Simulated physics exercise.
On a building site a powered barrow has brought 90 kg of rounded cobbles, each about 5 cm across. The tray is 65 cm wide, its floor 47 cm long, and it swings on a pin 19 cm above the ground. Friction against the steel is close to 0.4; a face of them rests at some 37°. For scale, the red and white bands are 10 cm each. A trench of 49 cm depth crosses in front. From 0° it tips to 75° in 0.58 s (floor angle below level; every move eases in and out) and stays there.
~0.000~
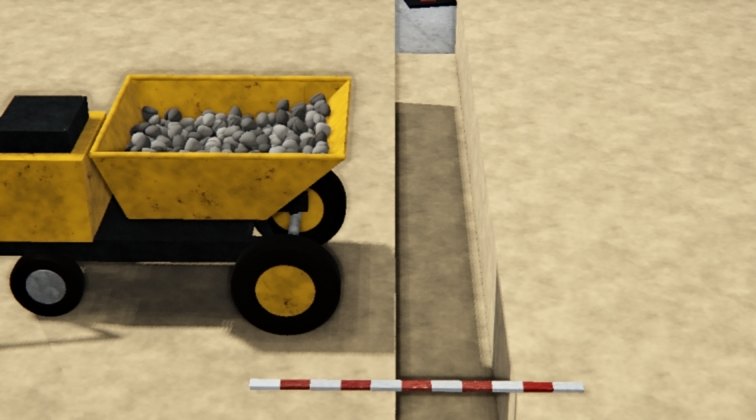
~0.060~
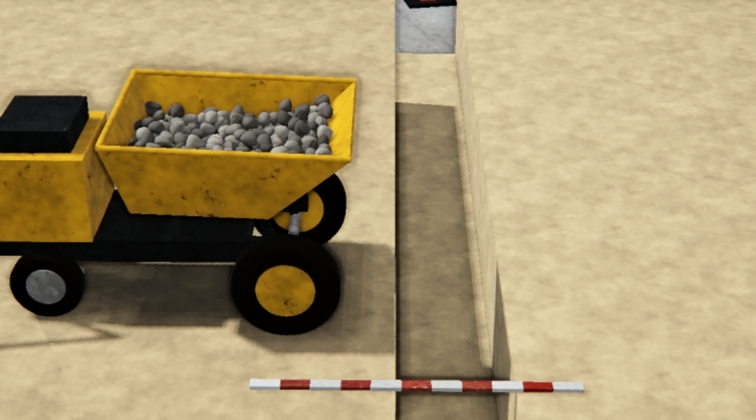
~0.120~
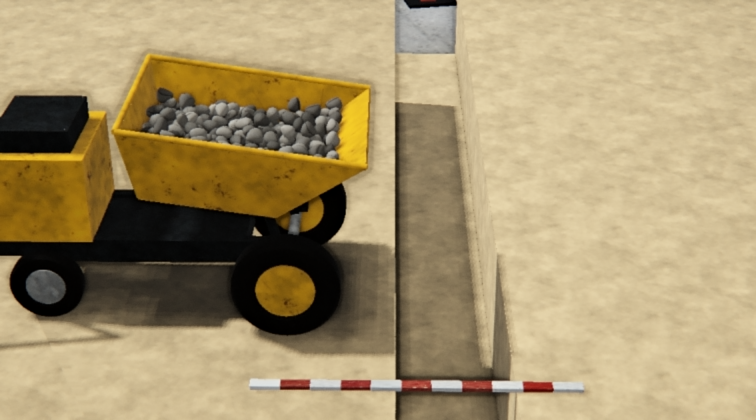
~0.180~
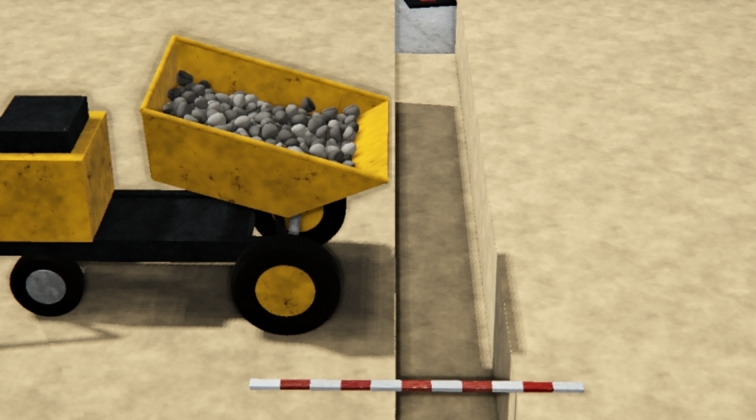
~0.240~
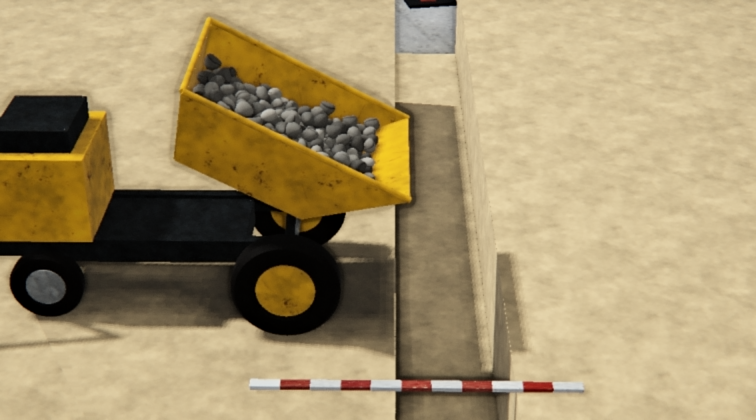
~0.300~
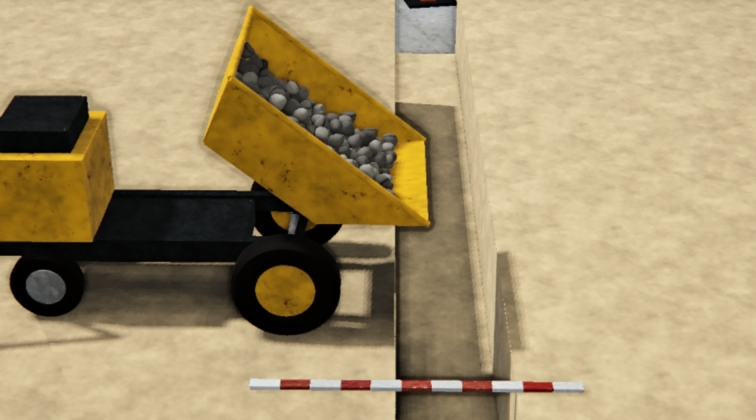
The clip opens on a yellow powered barrow with a level tray of rounded grey cobbles, standing left of a trench beside a red and white banded pole. The tray tilts gradually, its left end rising and its lip moving right and down over the trench, while the cobbles shift toward the lip.
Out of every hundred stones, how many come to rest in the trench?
Some 57 per cent of it.
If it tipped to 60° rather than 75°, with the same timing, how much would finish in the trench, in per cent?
In that case some 55 per cent.
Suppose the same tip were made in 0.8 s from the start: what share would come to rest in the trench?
It would be near 70 per cent.
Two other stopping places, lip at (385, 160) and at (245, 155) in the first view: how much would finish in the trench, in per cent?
First some 20, then 85 per cent.
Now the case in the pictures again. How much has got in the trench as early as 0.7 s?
Some 30 per cent.
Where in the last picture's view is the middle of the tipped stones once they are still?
Their middle is at about (489, 375).
After 0.4 s the floor is at 63°; 100 % in the tray; the foremost stones are at (426, 219).
After 0.7 s the floor is at 75°; 61 % in the tray, 30 % in the trench, 9 % past the trench; the foremost stones are at (533, 293).
After 1.0 s the floor is at 75°; 0 % in the tray, 56 % in the trench, 43 % past the trench; the foremost stones are at (727, 280).
After 3.0 s the floor is at 75°; 0 % in the tray, 57 % in the trench, 43 % past the trench; the foremost stones are past the picture's edge.
